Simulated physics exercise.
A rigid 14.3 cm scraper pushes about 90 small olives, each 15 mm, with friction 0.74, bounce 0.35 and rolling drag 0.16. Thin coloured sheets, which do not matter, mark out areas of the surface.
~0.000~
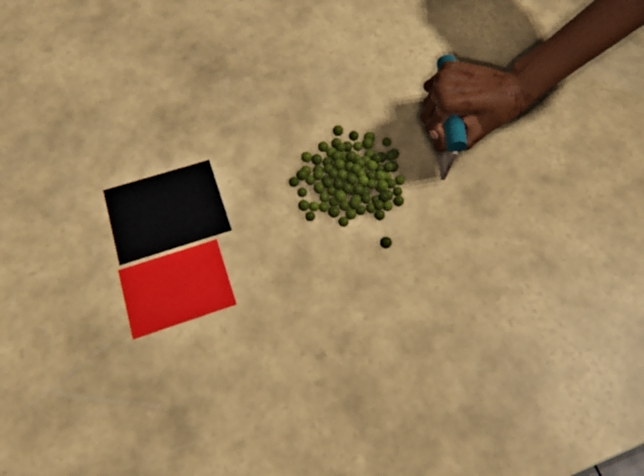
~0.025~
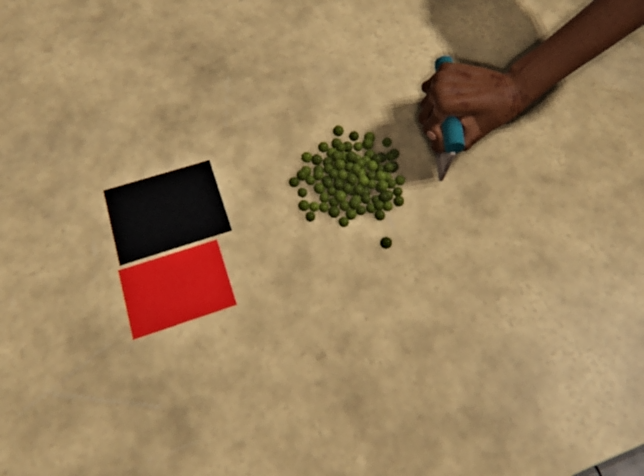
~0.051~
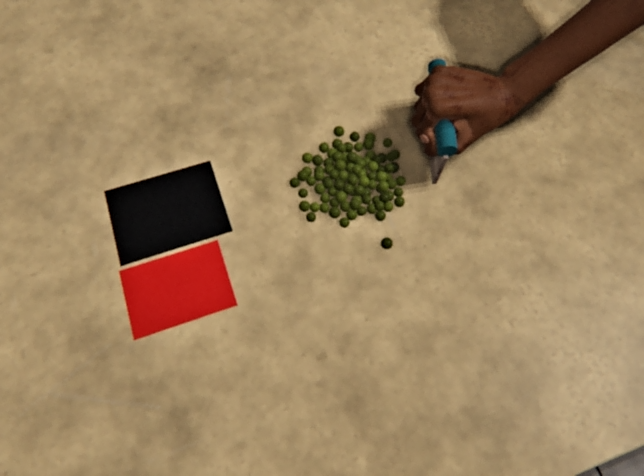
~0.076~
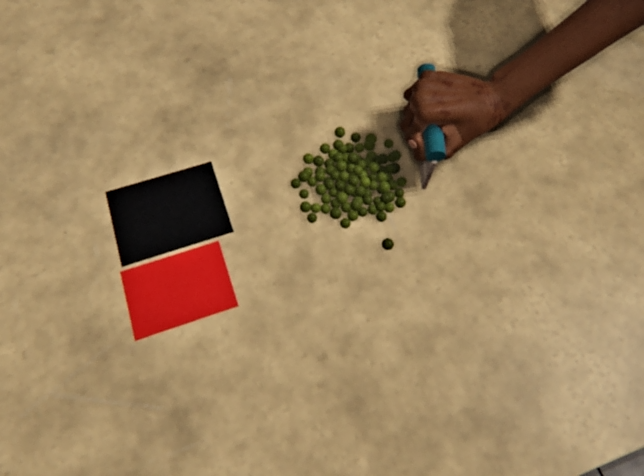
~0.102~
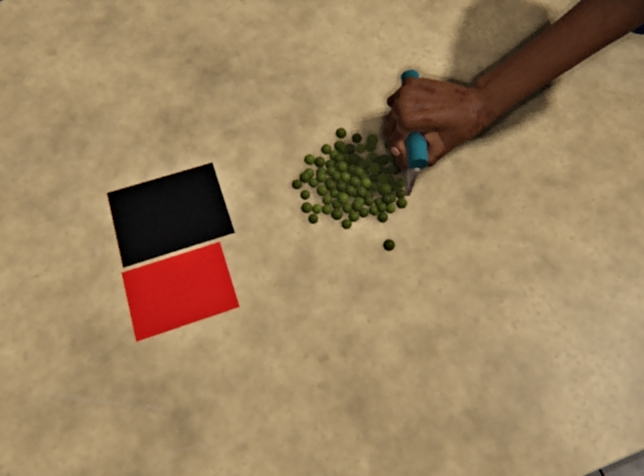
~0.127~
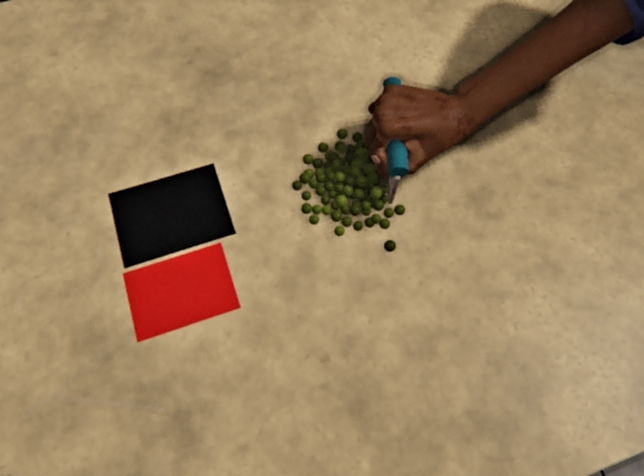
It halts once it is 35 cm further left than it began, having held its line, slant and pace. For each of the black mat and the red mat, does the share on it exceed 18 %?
The black mat: No; the red mat: No.
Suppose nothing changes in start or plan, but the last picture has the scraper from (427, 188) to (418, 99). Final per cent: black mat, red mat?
Black mat: 10; red mat: 20.
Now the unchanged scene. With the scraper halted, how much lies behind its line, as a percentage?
That share is close to 20 per cent.
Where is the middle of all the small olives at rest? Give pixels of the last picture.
I'd put it somewhere close to (109, 227).
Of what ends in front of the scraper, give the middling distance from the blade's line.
Roughly 15 centimetres.
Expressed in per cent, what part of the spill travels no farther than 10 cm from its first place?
Roughly 5 per cent.
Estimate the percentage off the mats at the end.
I'd estimate some 90 per cent at the end.
Then, at 0.30 s, scraper 28 cm from its start, spill 24 cm wide; black mat 15 %, off the mats 85 %.
After 0.47 s, scraper 35 cm from its start, spill 32 cm wide; red mat 15 %, black mat 30 %, off the mats 55 %.
Then, at 0.61 s, scraper 35 cm from its start, spill 36 cm wide; red mat 5 %, black mat 15 %, off the mats 80 %.
At rest (1.2 s), red mat 5 %, black mat 5 %, off the mats 90 %.
